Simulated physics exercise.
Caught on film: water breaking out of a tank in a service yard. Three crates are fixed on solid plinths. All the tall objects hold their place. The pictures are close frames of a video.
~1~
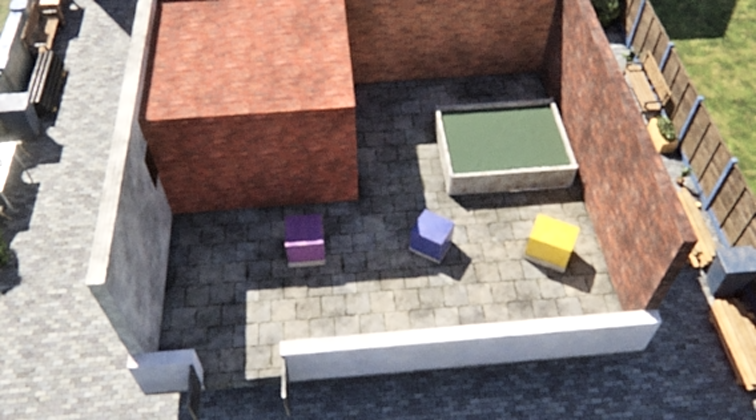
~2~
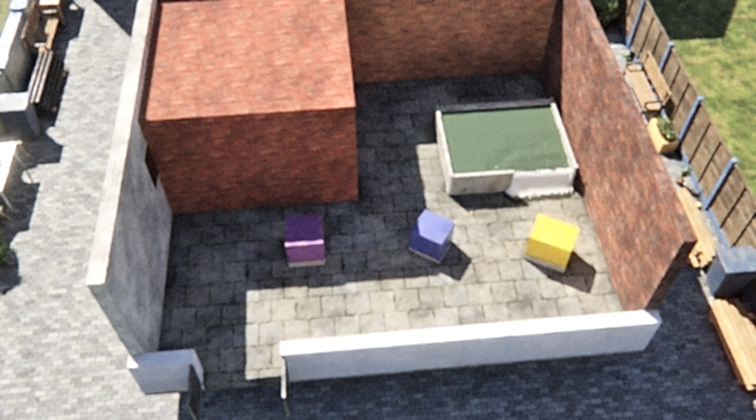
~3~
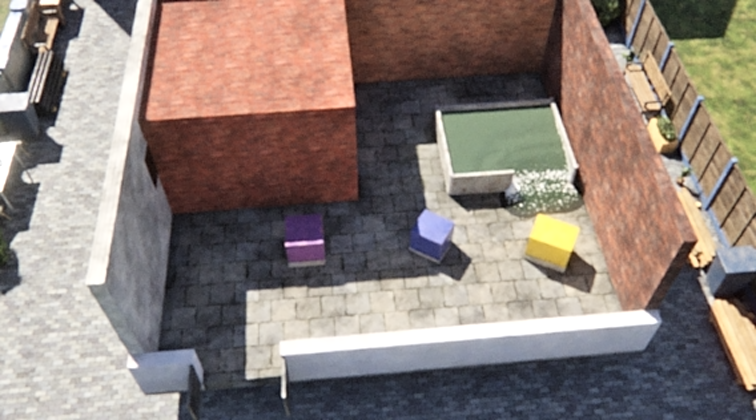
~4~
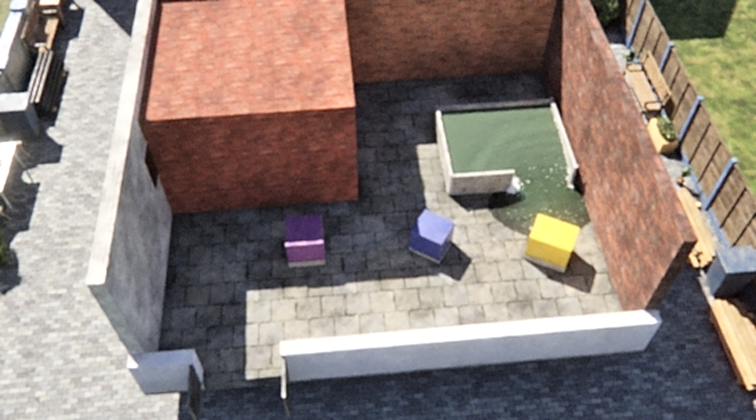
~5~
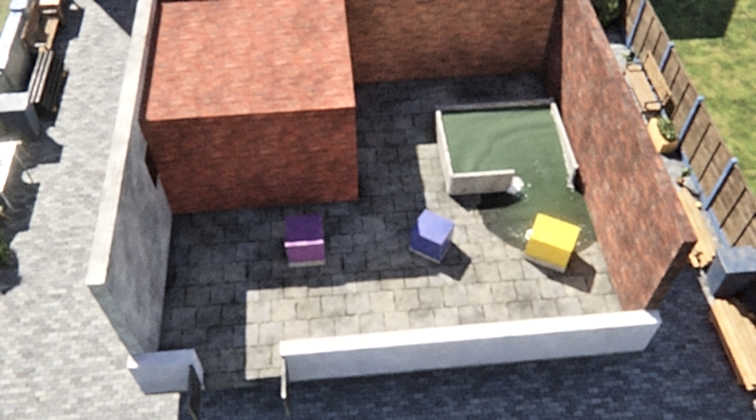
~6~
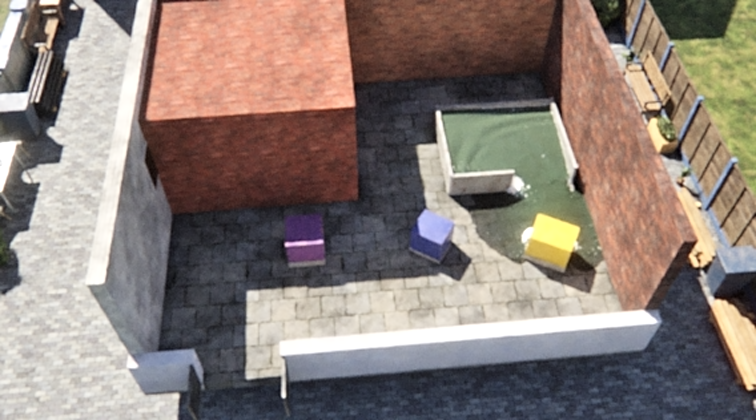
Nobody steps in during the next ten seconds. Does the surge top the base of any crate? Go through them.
The blue crate is wetted; the purple crate escapes dry; the yellow crate is wetted.
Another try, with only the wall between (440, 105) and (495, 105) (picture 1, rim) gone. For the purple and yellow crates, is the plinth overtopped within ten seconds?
Then: The purple crate escapes it, the yellow crate stays dry.
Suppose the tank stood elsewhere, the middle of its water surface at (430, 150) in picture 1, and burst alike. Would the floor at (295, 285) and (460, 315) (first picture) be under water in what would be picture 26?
One after the other: Not flooded, covered.
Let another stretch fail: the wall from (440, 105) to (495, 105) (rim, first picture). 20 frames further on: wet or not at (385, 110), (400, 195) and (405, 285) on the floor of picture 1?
In that order: Under water, under water, not flooded.
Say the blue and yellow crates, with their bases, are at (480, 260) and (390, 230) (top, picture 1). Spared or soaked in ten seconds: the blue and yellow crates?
The blue one is soaked, the yellow one stays dry.
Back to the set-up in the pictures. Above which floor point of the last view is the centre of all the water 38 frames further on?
I would point to (456, 238).
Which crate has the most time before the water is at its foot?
I say the purple crate.
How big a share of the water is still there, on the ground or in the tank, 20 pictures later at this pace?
I make it 100 per cent.
A moment on, water covers 15 % of the floor; the blue crate not reached, the purple crate not reached, the yellow crate water round its plinth.
Next, water covers 25 % of the floor; the blue crate water round its plinth, the purple crate not reached, the yellow crate water round its plinth.
Then, water covers 35 % of the floor; the blue crate water round its plinth, the purple crate not reached, the yellow crate water round its plinth.
Later, water covers 75 % of the floor; the blue crate water round its plinth, the purple crate water round its plinth, the yellow crate water round its plinth.
In the end, water covers 95 % of the floor; the blue crate was topped, the purple crate stayed above the water, the yellow crate was topped.
